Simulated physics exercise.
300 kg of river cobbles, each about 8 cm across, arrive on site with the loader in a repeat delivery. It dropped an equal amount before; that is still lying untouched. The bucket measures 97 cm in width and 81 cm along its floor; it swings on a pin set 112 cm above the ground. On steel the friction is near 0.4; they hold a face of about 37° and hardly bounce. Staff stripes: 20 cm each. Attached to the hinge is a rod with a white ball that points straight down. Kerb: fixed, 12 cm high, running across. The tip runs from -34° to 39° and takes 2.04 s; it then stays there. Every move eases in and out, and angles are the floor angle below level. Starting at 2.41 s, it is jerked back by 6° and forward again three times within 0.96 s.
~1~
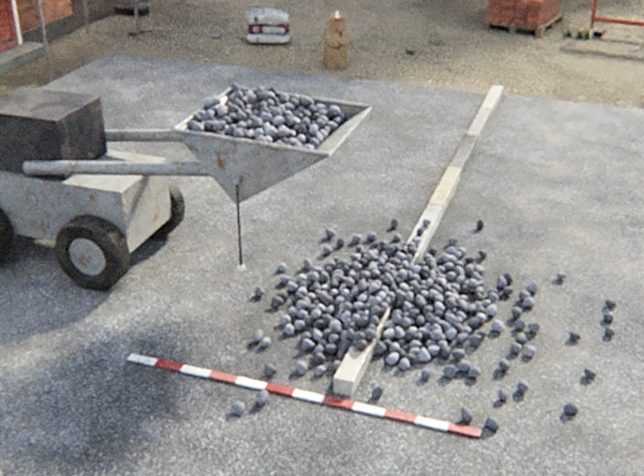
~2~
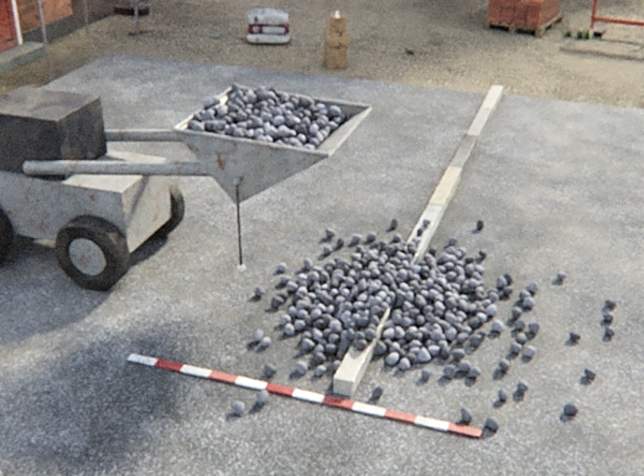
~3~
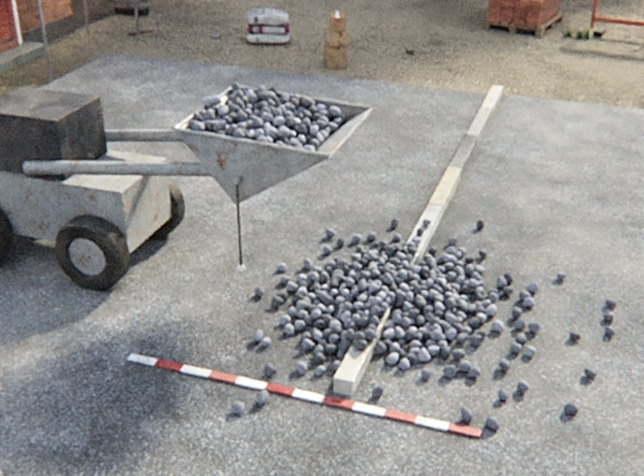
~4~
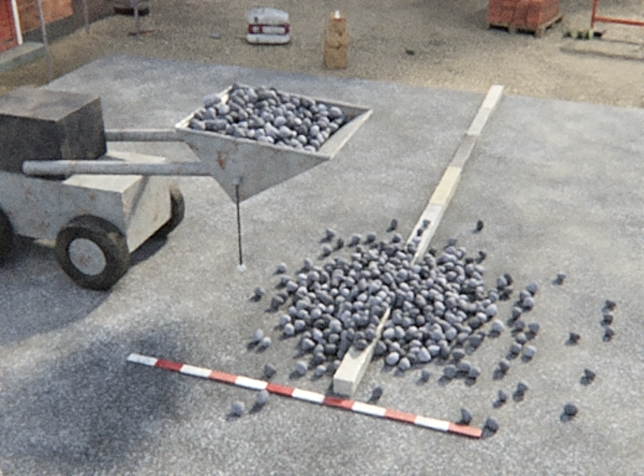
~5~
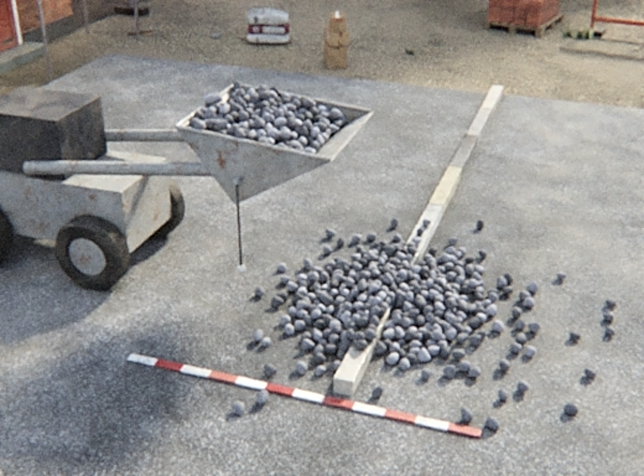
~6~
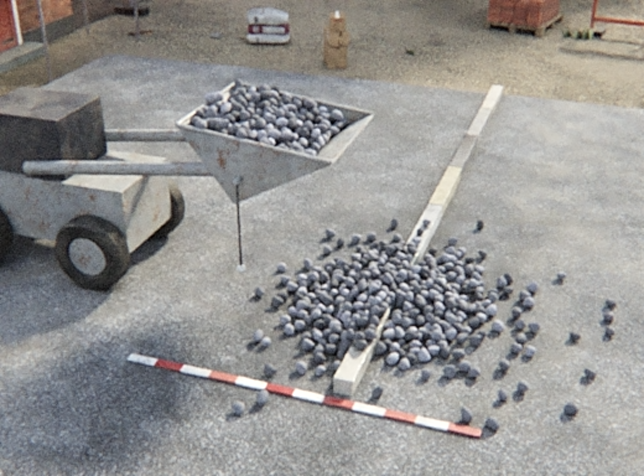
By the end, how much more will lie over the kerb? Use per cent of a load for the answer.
About 36 per cent.
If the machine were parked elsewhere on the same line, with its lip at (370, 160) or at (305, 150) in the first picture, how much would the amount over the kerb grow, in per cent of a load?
The first would add around 85 per cent, the second around 10 per cent.
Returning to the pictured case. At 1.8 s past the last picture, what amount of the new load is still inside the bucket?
Roughly 20 parts in a hundred of the load.
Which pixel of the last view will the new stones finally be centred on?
Their middle rests near (371, 286).
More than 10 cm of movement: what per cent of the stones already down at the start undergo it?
I'd put it at about 10 per cent.
Then, 1.2 s after the last picture the floor is at 28°; in per cent of one load, 94 in the bucket, 66 on this side of the kerb, 40 over the kerb; the foremost stones are at (582, 334).
Then, 1.8 s after the last picture the floor is at 39°; in per cent of one load, 19 in the bucket, 126 on this side of the kerb, 55 over the kerb; the foremost stones are at (582, 334).
Then, 3.5 s after the last picture the floor is at 39°; in per cent of one load, 0 in the bucket, 124 on this side of the kerb, 76 over the kerb; the foremost stones are at (582, 334).
Then, 6.0 s after the last picture the floor is at 39°; in per cent of one load, 0 in the bucket, 124 on this side of the kerb, 76 over the kerb; the foremost stones are at (582, 334). Net gain over the kerb, 36.
